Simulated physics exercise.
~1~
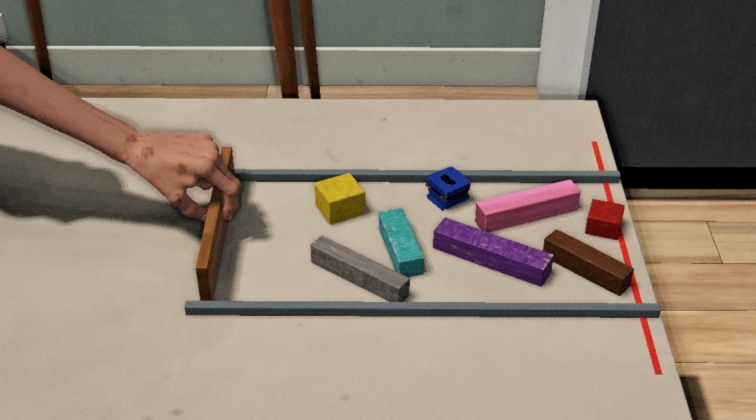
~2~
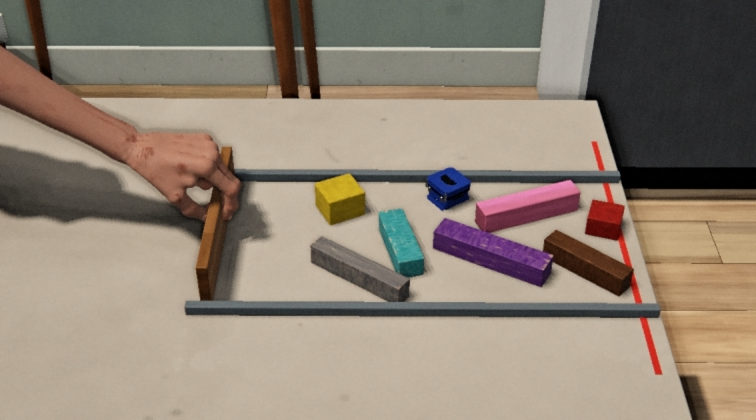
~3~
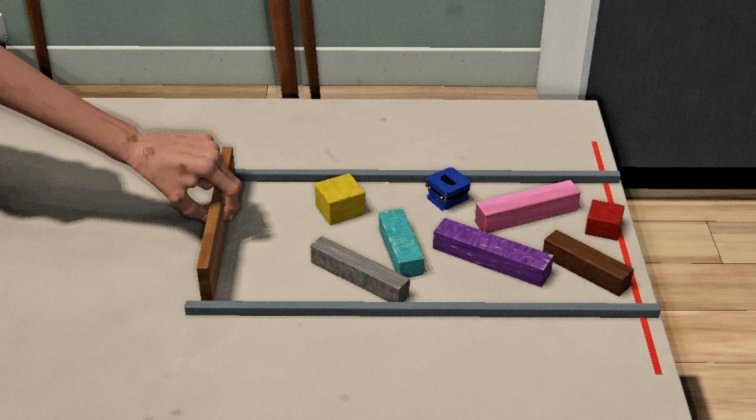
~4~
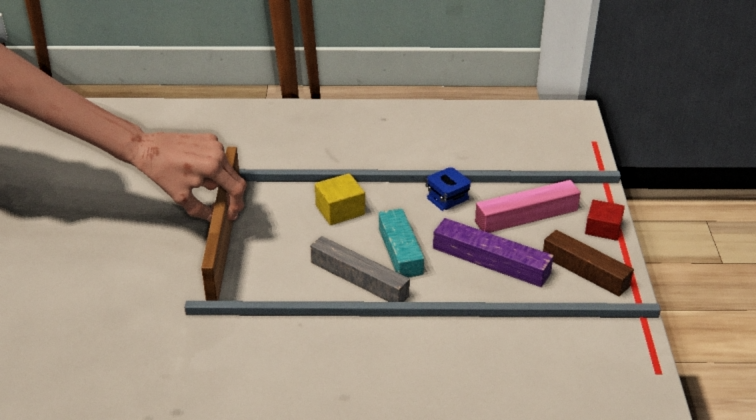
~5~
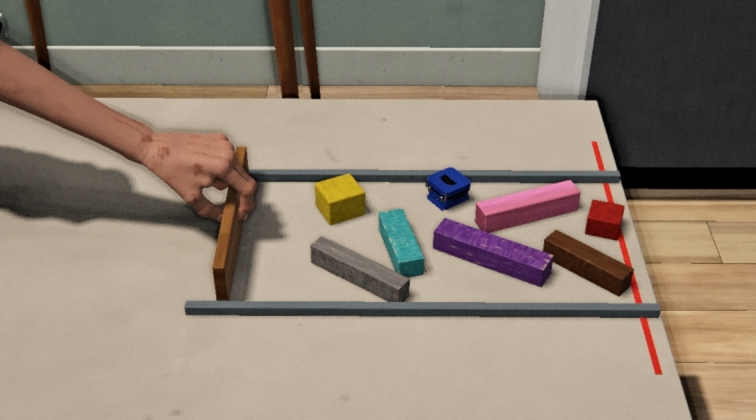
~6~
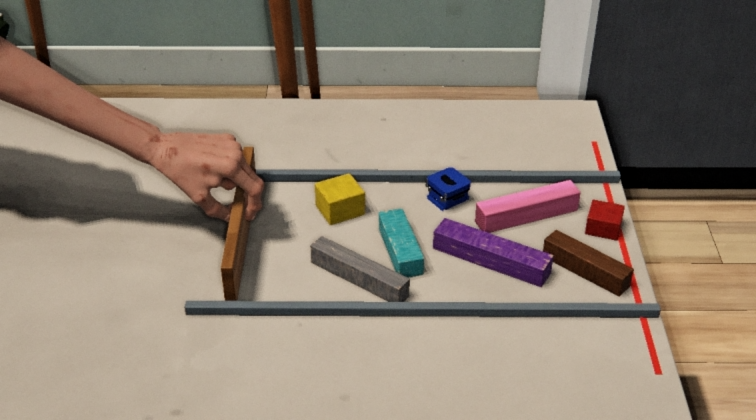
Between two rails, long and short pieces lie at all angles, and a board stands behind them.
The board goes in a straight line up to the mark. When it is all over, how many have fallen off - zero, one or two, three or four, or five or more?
By then five or more have fallen off.
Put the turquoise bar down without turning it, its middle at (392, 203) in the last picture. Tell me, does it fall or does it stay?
Result: It comes off.
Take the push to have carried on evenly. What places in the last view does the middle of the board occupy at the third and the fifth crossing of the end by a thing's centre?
Near (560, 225) first, near (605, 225) second.
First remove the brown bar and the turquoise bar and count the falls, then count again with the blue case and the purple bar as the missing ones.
5, then 6.
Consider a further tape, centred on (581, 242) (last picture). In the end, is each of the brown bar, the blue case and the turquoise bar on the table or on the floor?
Observed: Brown bar toppled; blue case not toppled; turquoise bar not toppled.
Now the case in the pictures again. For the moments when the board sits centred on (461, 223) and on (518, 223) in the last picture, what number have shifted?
Counts: 7, 8.
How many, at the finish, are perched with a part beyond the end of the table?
The number overhanging is 1.
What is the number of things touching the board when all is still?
1 in contact.
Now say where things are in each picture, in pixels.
Red block (605, 219); brown bar (587, 262); pink stick (528, 206); board (217, 221); tape (622, 242), in the first frame.
Brown bar (587, 262); blue case (448, 190), in the second frame.
Pink stick (528, 207); purple bar (492, 252), in the third frame.
Red block (605, 220); turquoise bar (401, 243), in the fourth frame.
Brown bar (587, 262); grey bar (359, 270), in the fifth frame.
Red block (605, 220); brown bar (587, 262); pink stick (528, 207); board (240, 221); tape (622, 242), in the sixth frame.
Soon after, none off yet; red block at rest near (605, 220); brown bar at rest near (587, 262); pink stick at rest near (528, 207).
In the end, the number that fall off is five or more; gone, yellow block, grey bar, turquoise bar, purple bar, pink stick, brown bar and red block.
